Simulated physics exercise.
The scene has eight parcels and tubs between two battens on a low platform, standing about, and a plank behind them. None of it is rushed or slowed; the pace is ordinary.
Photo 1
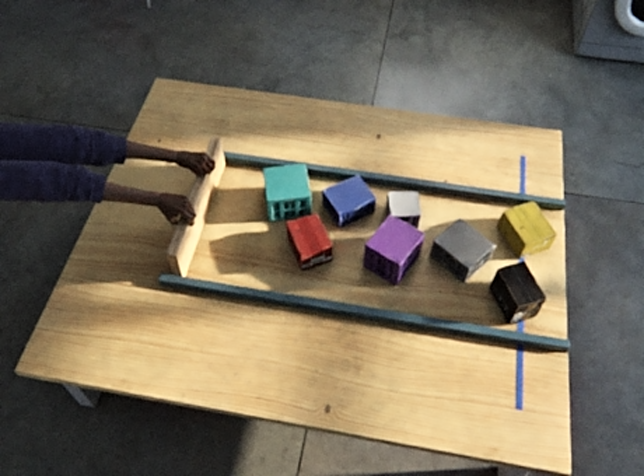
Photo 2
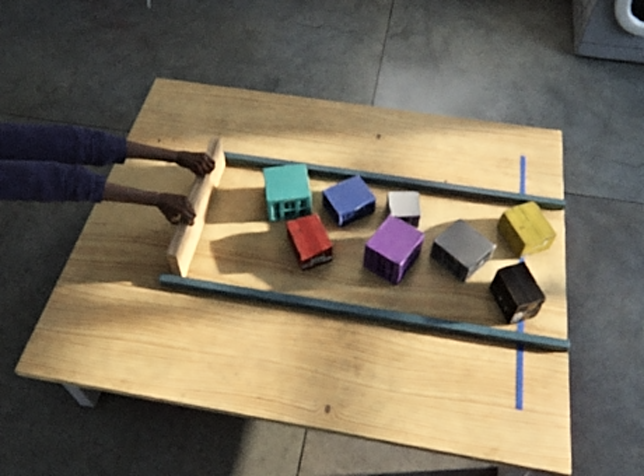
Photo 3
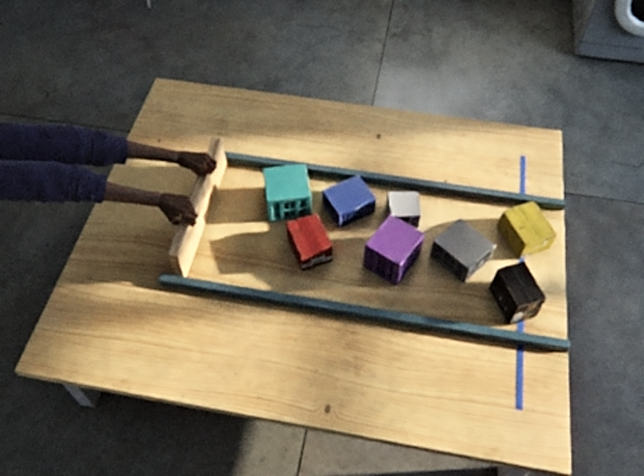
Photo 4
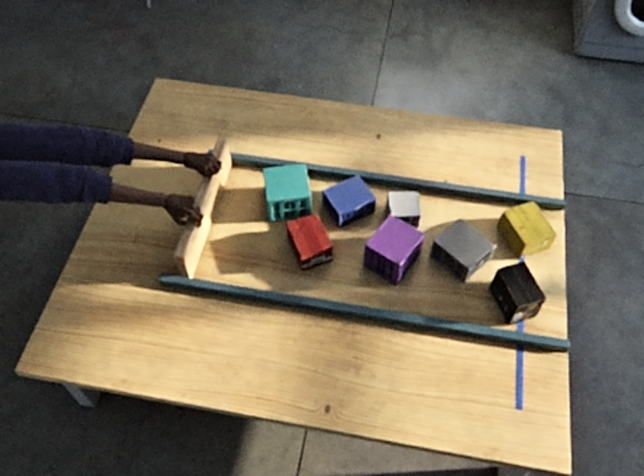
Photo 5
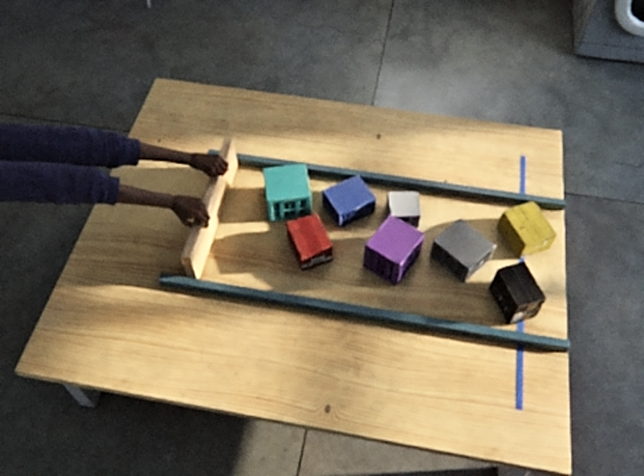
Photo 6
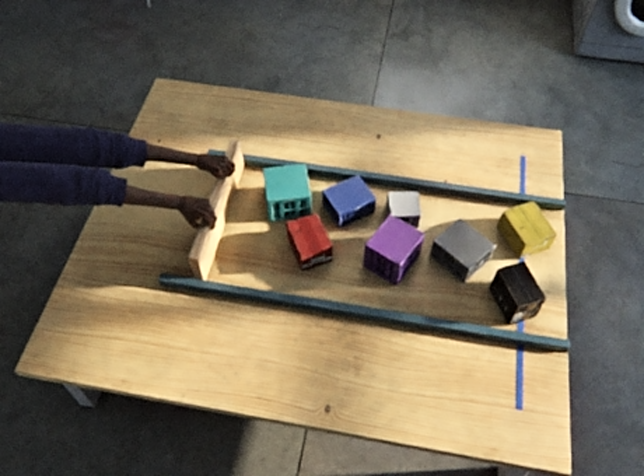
To begin with, two hands hold a wooden plank still at the left end of a low platform, behind eight coloured blocks scattered between two battens. The hands then slide the plank slowly a short way to the right, closer to the teal and red blocks, while all the blocks stay still.
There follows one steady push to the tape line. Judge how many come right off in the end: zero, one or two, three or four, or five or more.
In the end, five or more come right off.
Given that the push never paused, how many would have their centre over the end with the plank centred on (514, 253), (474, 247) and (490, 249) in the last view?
Per position: 6 / 3 / 4.
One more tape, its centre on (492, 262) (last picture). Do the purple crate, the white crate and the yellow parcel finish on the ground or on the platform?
In the end the purple crate keeps its place, the white crate drops and the yellow parcel drops.
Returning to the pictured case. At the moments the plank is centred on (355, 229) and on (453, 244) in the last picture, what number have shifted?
The count reaches 6 first and 8 second.
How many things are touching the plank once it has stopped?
The count in contact is 2.
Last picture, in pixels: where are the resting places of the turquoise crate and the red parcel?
For the turquoise crate it's (549, 236), and for the red parcel it's (542, 286).
A little later, none off yet; yellow parcel at rest near (526, 230); black parcel at rest near (517, 293); grey crate at rest near (462, 250).
When it is over, the number that fall off is five or more; down, blue crate, purple crate, white crate, grey crate, black parcel and yellow parcel.
